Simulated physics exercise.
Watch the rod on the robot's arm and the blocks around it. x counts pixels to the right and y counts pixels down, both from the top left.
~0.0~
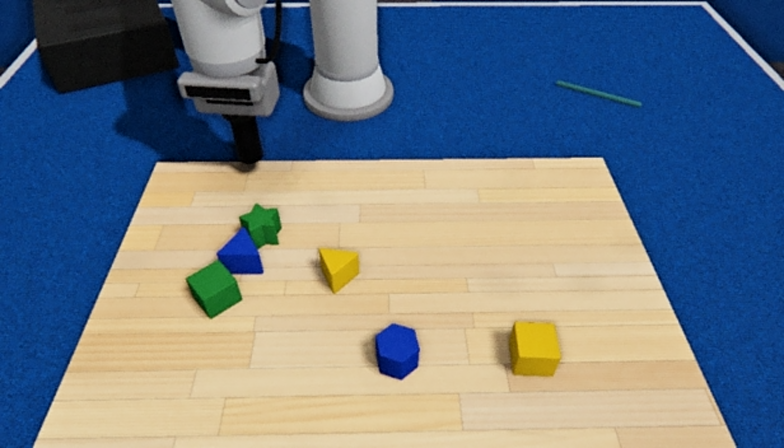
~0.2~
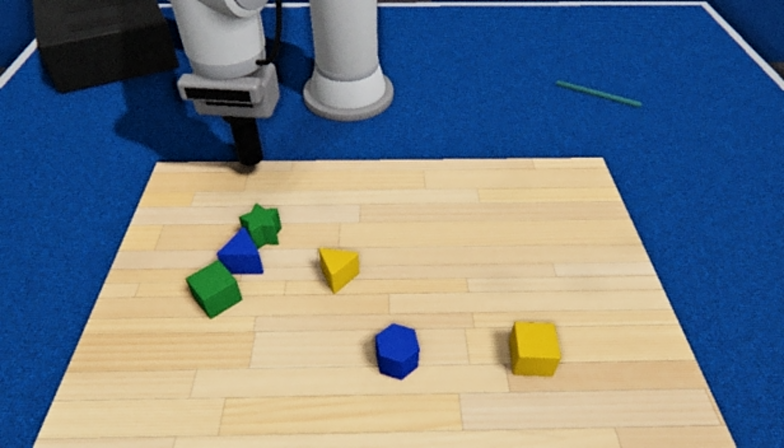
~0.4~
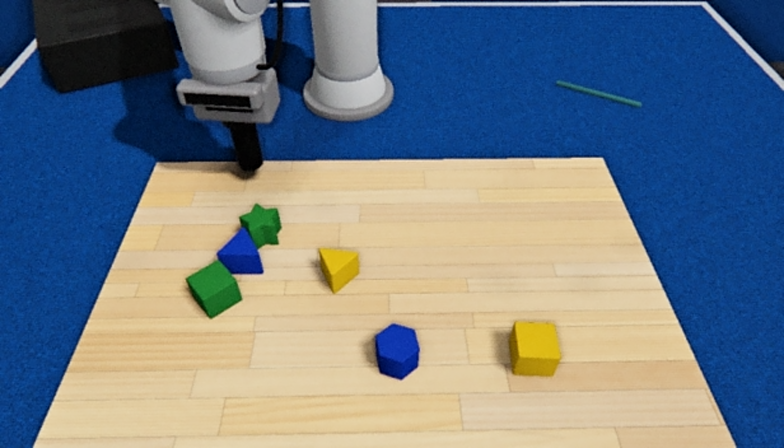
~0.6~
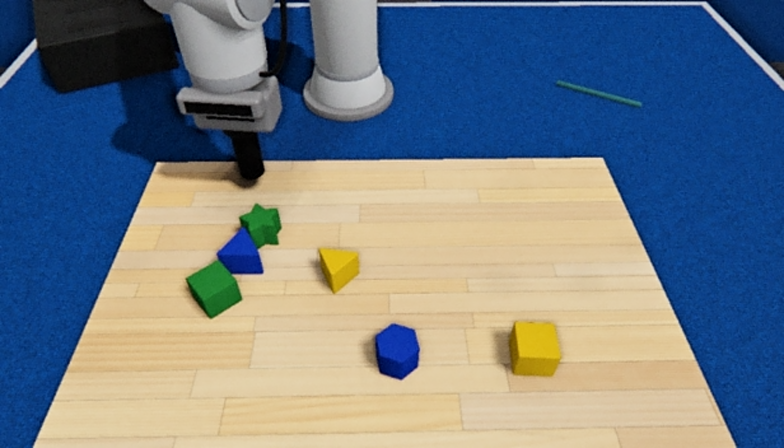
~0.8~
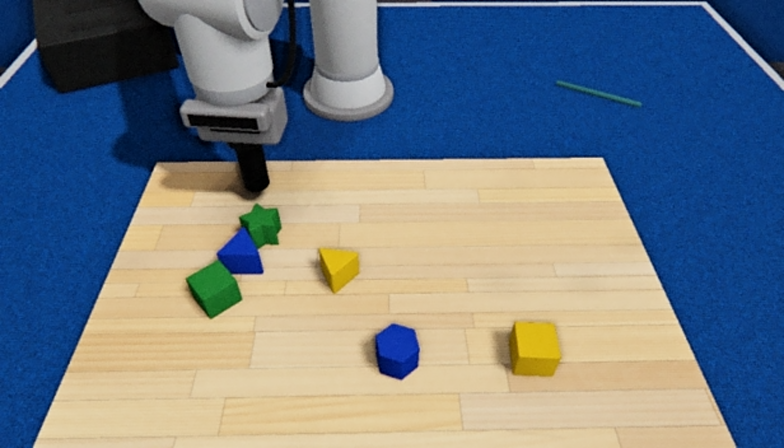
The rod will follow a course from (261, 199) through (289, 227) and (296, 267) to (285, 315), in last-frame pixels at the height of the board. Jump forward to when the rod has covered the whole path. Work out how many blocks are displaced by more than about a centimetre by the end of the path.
Total moved: One.
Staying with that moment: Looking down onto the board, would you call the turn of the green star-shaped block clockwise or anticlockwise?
Prediction: Clockwise.
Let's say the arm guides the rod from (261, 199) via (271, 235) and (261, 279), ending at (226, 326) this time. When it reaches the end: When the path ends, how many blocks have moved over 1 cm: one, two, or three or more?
I'd put the number at three or more.
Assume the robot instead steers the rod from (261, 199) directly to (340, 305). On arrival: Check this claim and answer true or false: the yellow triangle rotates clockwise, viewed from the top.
False.
On the path given first. One third of the way, rod (287, 212); green star-shaped block (263, 220), turned 30° clockwise.
Two thirds of the way, rod (293, 252); green star-shaped block (264, 227), turned 75° clockwise.
At the end, rod (282, 301); green star-shaped block (264, 227), turned 75° clockwise; yellow triangle in place.
